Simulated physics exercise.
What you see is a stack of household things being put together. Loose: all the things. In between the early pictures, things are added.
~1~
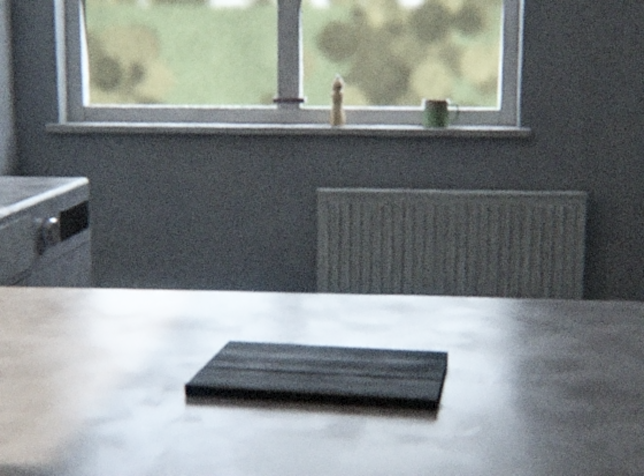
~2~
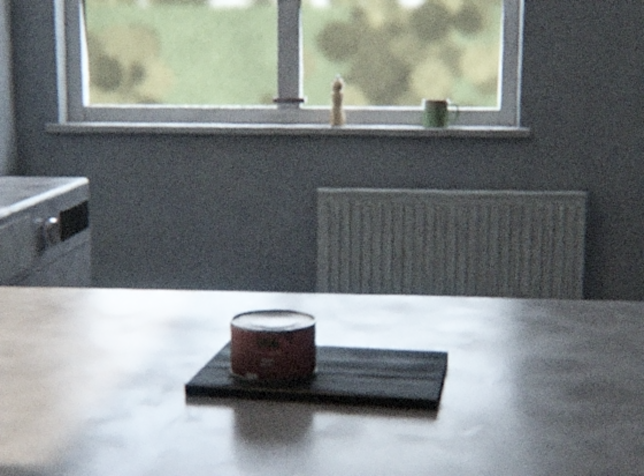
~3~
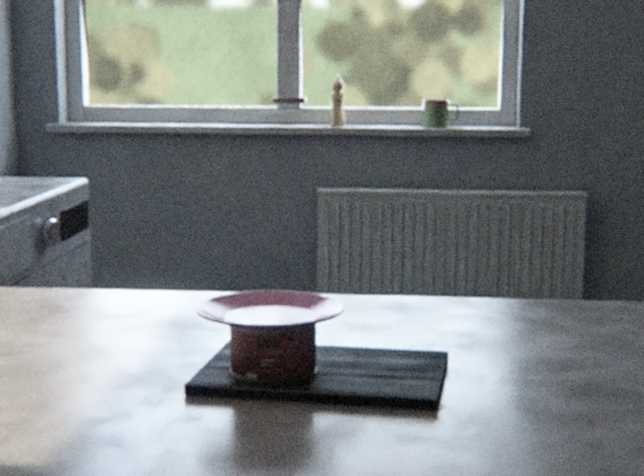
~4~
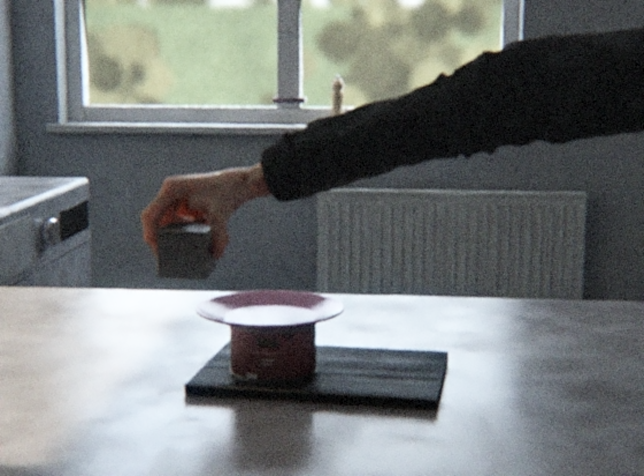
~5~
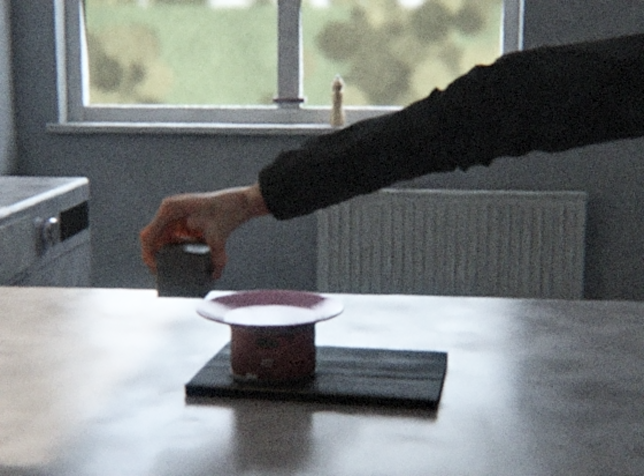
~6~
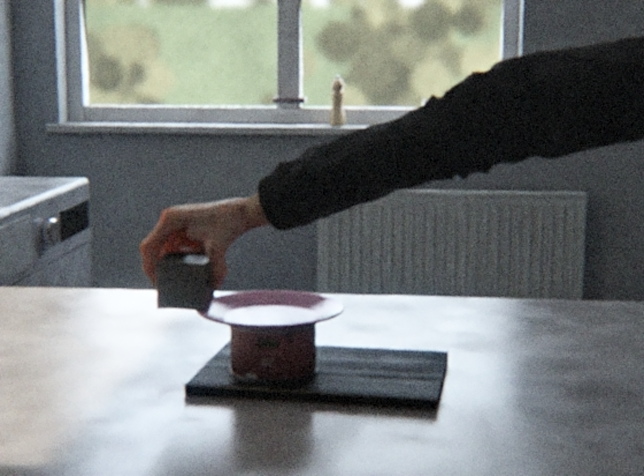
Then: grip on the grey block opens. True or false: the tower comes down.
True.
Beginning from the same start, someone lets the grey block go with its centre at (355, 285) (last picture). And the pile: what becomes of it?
Topples.
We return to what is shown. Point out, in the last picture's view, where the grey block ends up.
End position: Approximately (158, 357).
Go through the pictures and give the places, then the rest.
In the first picture, the last thing is not in view yet.
In the second picture, the last thing is not in view yet; black board (324, 372).
In the third picture, the last thing is not in view yet; red tub (273, 345).
In the fourth picture, on its way; grey block (187, 251); pink plate (270, 313).
In the fifth picture, on its way; grey block (186, 271); black board (324, 372).
In the sixth picture, in place under the hand; grey block (186, 281); red tub (273, 345).
Then, 0.30 s later than the last frame, grey block now fallen.
Then, 0.40 s later than the last frame, things are still on the move.
Then, 1.90 s later than the last frame, nothing new.
When it is over, fallen, grey block; the other 3 as before. End places, in pixels of the last picture, grey block near (158, 358). The pile gives way.
